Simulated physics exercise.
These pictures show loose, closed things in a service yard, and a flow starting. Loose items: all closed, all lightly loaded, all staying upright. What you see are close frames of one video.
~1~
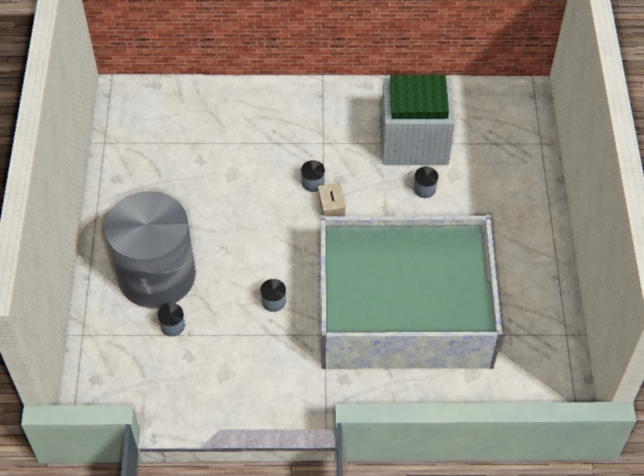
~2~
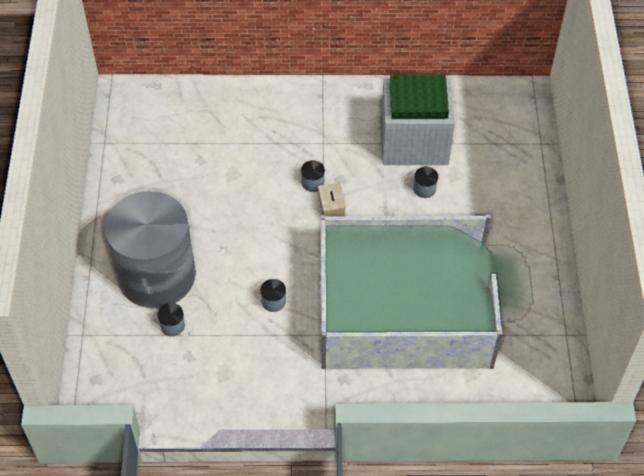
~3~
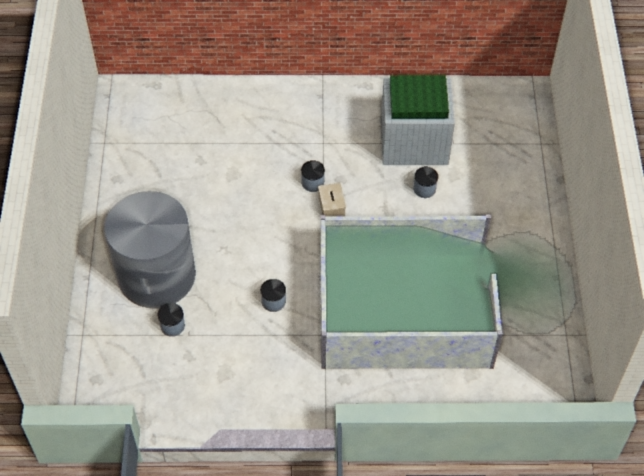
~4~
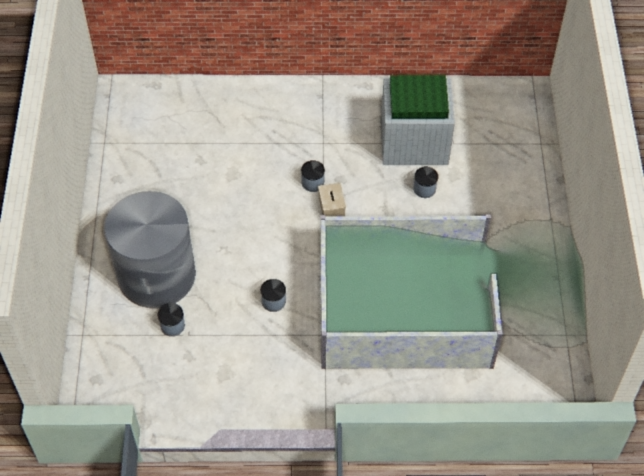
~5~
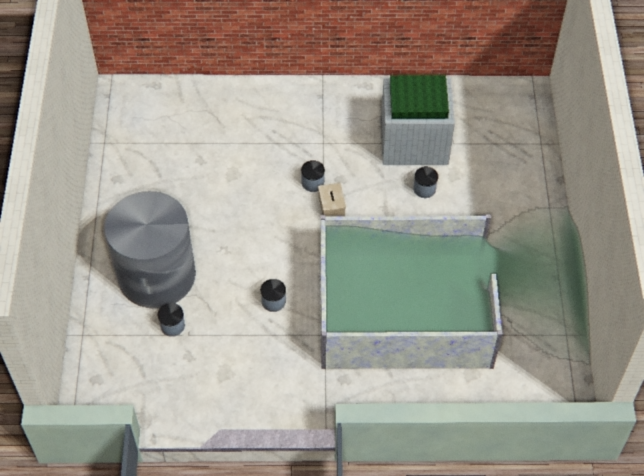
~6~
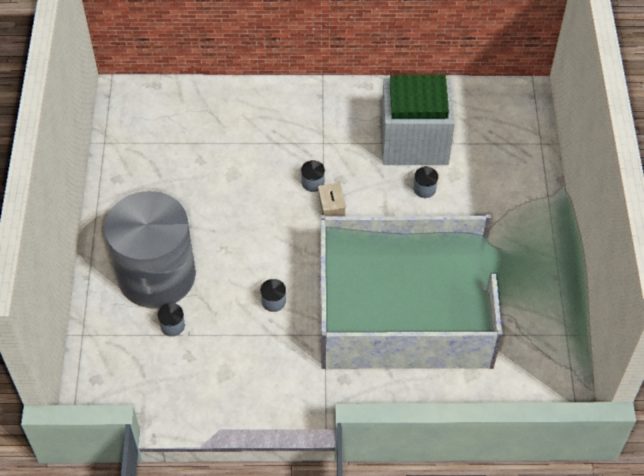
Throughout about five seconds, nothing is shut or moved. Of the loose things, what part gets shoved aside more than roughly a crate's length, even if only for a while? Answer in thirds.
Less than a third.
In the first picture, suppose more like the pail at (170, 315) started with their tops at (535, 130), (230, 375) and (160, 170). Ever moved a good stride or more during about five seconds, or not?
Each in turn: Pushed clear, pushed clear, stays in place.
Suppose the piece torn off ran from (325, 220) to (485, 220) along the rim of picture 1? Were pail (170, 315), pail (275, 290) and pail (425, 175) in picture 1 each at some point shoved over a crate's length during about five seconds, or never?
Result per item - short of that distance / short of that distance / displaced that far.
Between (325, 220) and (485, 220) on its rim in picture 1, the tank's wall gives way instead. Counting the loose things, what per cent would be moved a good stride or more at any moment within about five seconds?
Roughly 60 in a hundred.
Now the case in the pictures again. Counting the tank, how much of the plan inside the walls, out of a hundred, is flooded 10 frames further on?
It comes to some 35 in a hundred.
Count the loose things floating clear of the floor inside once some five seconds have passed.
Counted: 0.
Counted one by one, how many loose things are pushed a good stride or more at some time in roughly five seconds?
0 in total.
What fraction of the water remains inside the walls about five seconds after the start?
It comes to about 98 parts in a hundred.
A moment on, 0 of 5 are well off their spots; 0 afloat.
Next, 0 of 5 are well off their spots; 0 afloat.
Later, 0 of 5 are well off their spots; 0 afloat.
In the end, 0 of 5 are well off their spots, and 0 have been at some point; 0 afloat.
